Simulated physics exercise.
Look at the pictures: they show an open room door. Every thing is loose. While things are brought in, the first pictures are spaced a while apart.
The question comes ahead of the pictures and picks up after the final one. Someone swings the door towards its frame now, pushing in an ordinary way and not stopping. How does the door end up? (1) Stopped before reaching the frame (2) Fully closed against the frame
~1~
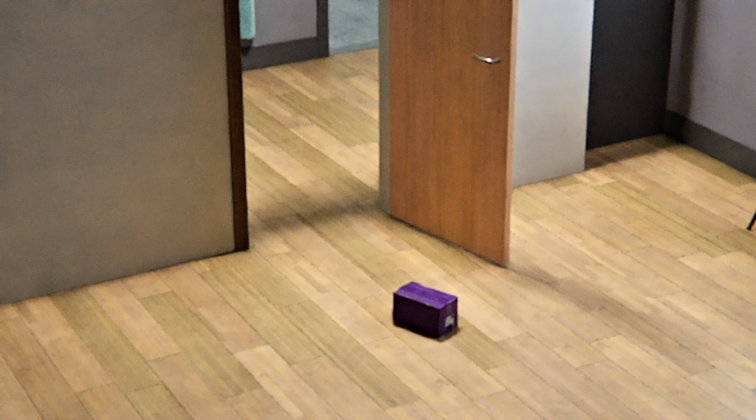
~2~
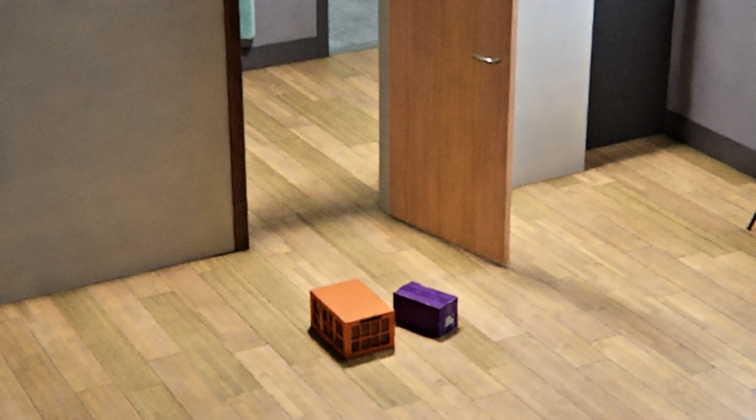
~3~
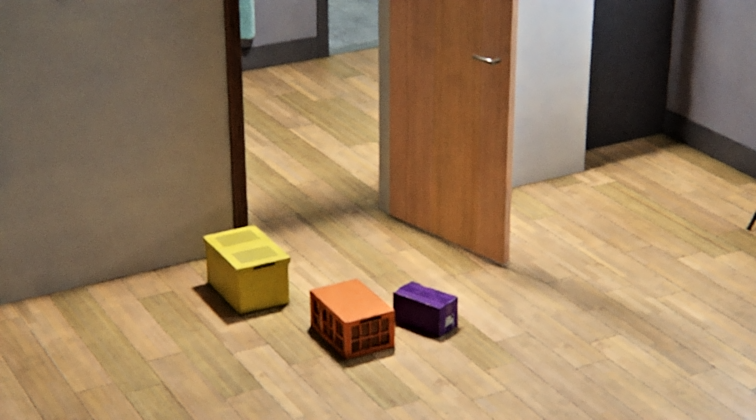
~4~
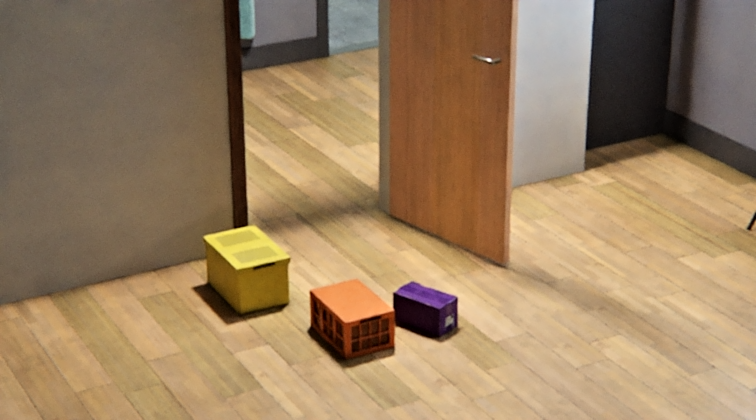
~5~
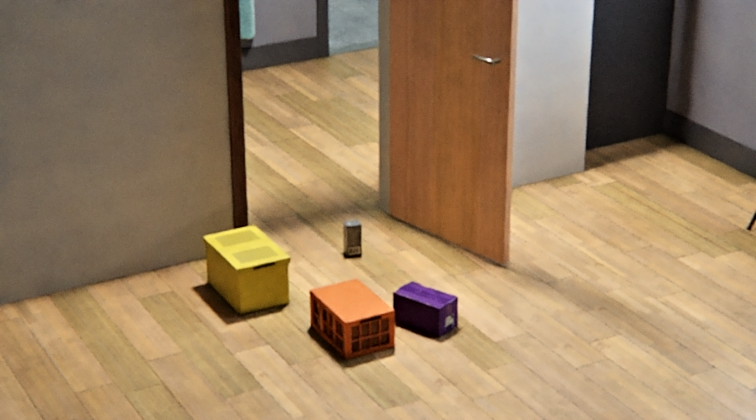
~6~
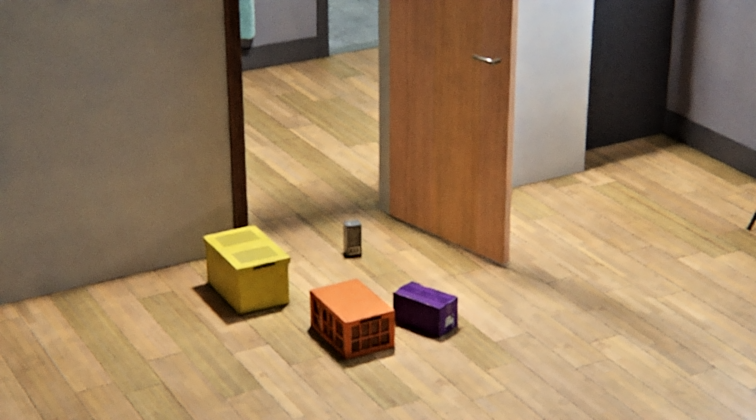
2, fully closed against the frame.
Then, 1.00 s on from there, open by 76°.
Then, 1.80 s on from there, open by 38°; grey carton shifted about its own width near (341, 237).
Then, 2.10 s on from there, open by 24°; grey carton shifted well along near (321, 232).
Then, 2.50 s on from there, open by 5°; grey carton shifted well along near (300, 223).
In the end, open by 0°; moved from the start, grey carton; the other 3 unmoved. At the end, from the last picture's camera, grey carton near (293, 218).
